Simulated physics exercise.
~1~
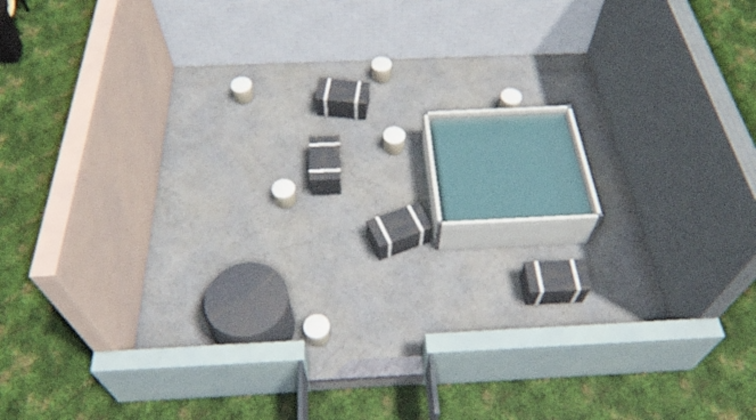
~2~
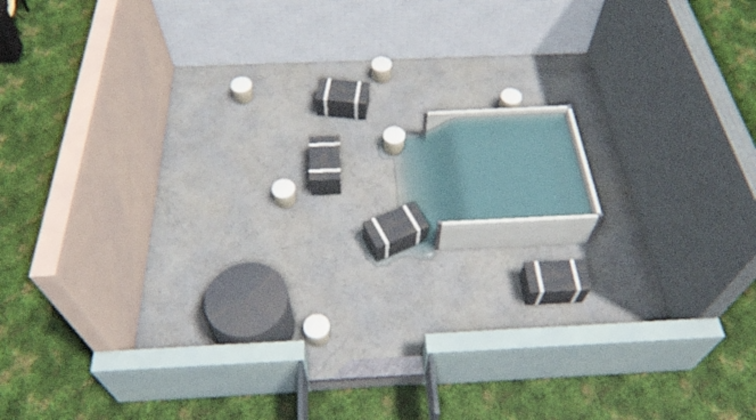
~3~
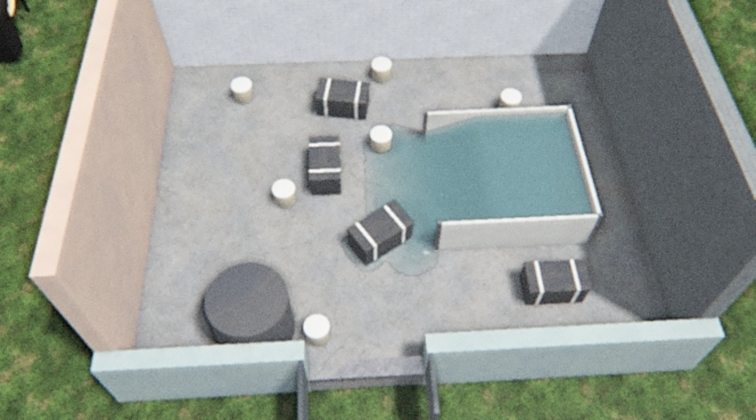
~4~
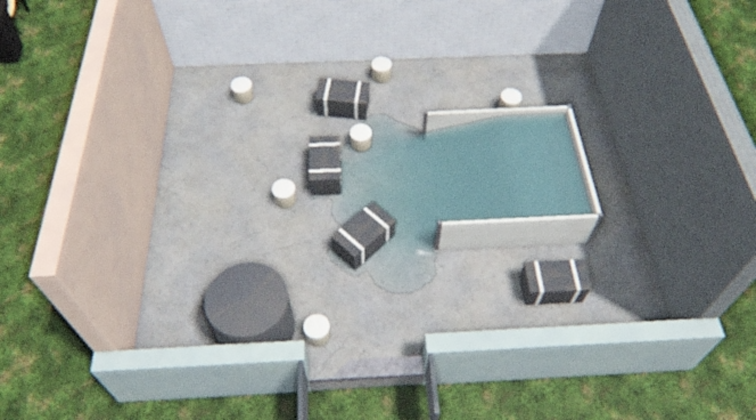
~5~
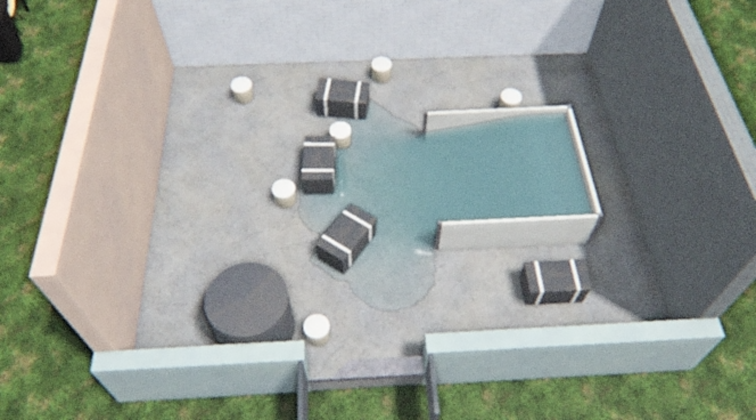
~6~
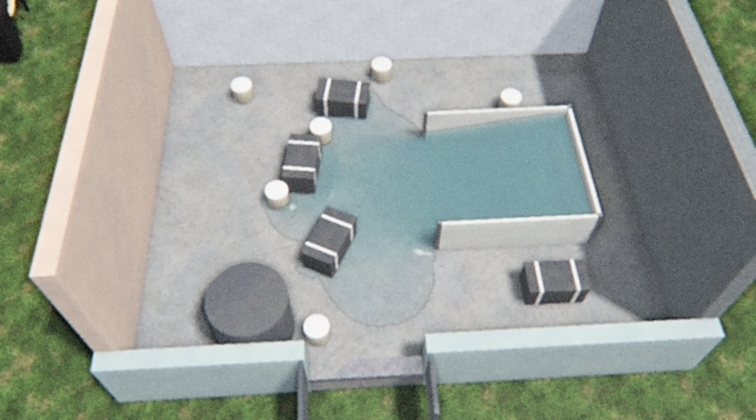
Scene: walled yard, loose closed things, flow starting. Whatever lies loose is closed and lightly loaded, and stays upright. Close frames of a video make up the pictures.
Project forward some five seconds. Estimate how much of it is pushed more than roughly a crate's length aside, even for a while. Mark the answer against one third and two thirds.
Two thirds or more of them.
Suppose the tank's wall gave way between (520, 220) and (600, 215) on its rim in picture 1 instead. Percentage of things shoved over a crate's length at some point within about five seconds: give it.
Close to 10 in a hundred.
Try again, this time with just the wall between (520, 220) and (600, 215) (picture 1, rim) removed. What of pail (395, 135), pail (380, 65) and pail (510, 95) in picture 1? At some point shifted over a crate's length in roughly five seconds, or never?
Falls short, falls short, falls short.
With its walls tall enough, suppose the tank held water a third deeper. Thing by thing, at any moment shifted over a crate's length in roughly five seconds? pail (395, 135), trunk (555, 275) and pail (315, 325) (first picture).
Answers in the order asked: Went past the threshold, stayed within the threshold, went past the threshold.
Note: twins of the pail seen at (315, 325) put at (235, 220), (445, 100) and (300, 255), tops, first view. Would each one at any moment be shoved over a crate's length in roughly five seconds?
In order: Shoved clear, hardly budges, then shoved clear.
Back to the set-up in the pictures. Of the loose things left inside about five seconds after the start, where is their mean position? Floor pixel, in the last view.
I'd put it at roughly (338, 142).
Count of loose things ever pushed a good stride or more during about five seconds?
The figure is 7.
A moment on, 4 of 10 are well off their spots; 0 afloat.
Next, 6 of 10 are well off their spots; 3 afloat.
Later, 6 of 10 are well off their spots; 5 afloat.
In the end, 7 of 10 are well off their spots, and 7 have been at some point; 6 afloat.
